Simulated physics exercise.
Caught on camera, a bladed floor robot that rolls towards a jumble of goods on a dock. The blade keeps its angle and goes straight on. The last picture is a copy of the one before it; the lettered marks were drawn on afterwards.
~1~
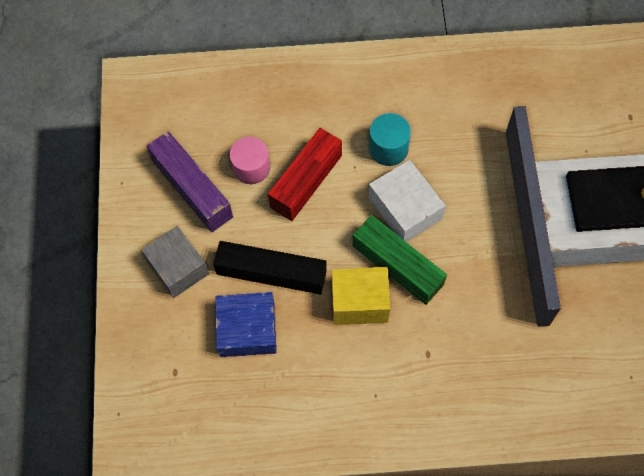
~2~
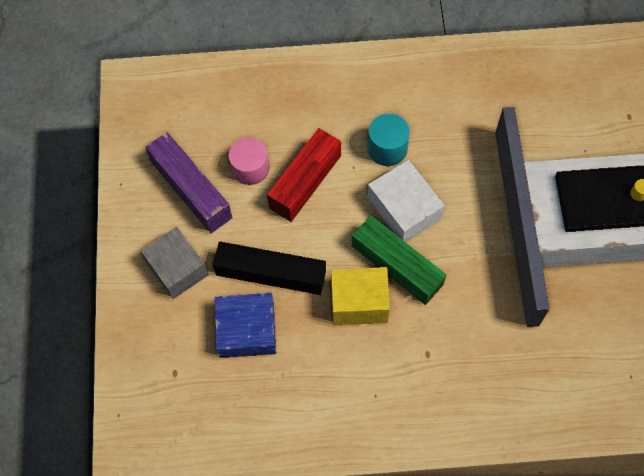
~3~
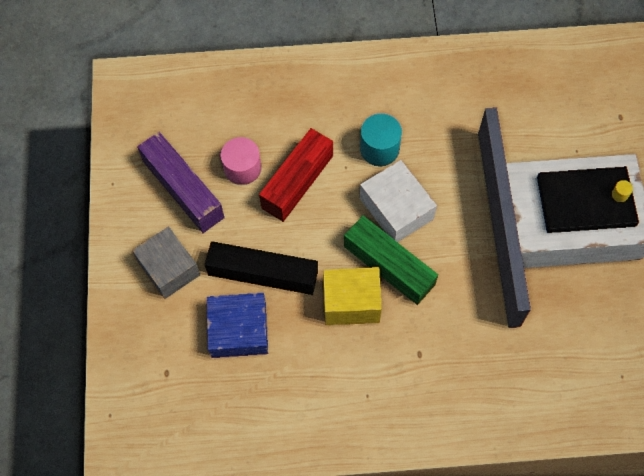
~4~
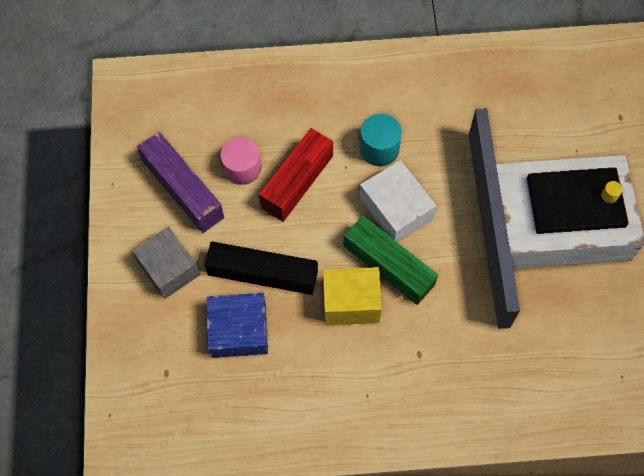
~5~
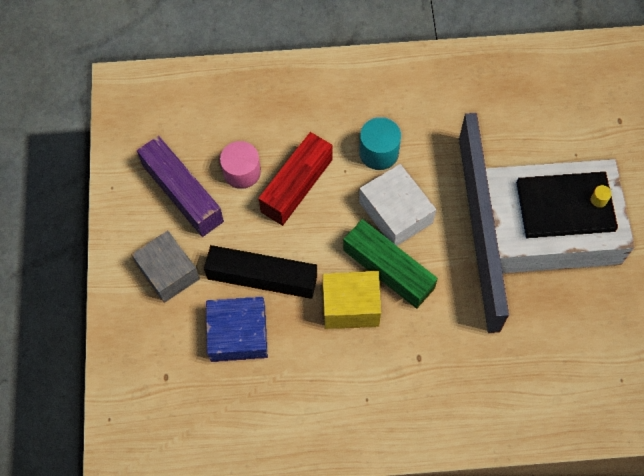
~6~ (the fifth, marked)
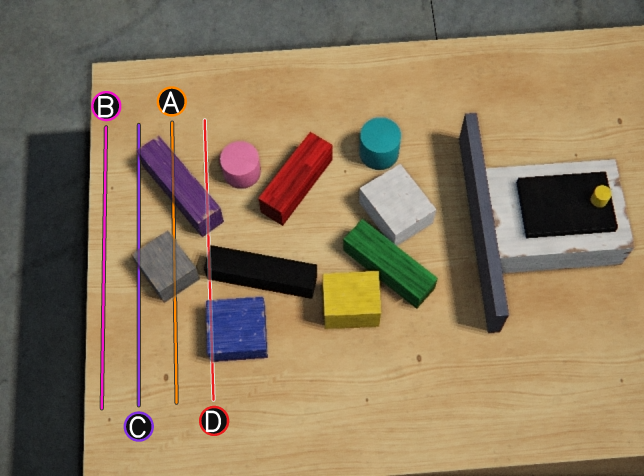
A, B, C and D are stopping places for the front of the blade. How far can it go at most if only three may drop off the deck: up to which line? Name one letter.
A.
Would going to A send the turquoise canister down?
No.
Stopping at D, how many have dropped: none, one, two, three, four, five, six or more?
By then, none.
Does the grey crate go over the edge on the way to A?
Yes.
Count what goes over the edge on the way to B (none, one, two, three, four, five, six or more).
In all, six or more.
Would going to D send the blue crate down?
No.
On the marked copy, A at (174, 254); B at (104, 259); C at (139, 257); D at (209, 251).
Following A. Soon after the start, robot (448, 212); turquoise canister (338, 144); yellow crate (323, 318).
Later, robot (336, 221); grey crate (137, 278); purple bar (138, 187).
In the end, robot (247, 227); grey crate over the edge; purple bar over the edge; three fallen.
As for the rest, B drops nine; C drops six; D is within the limit but short.
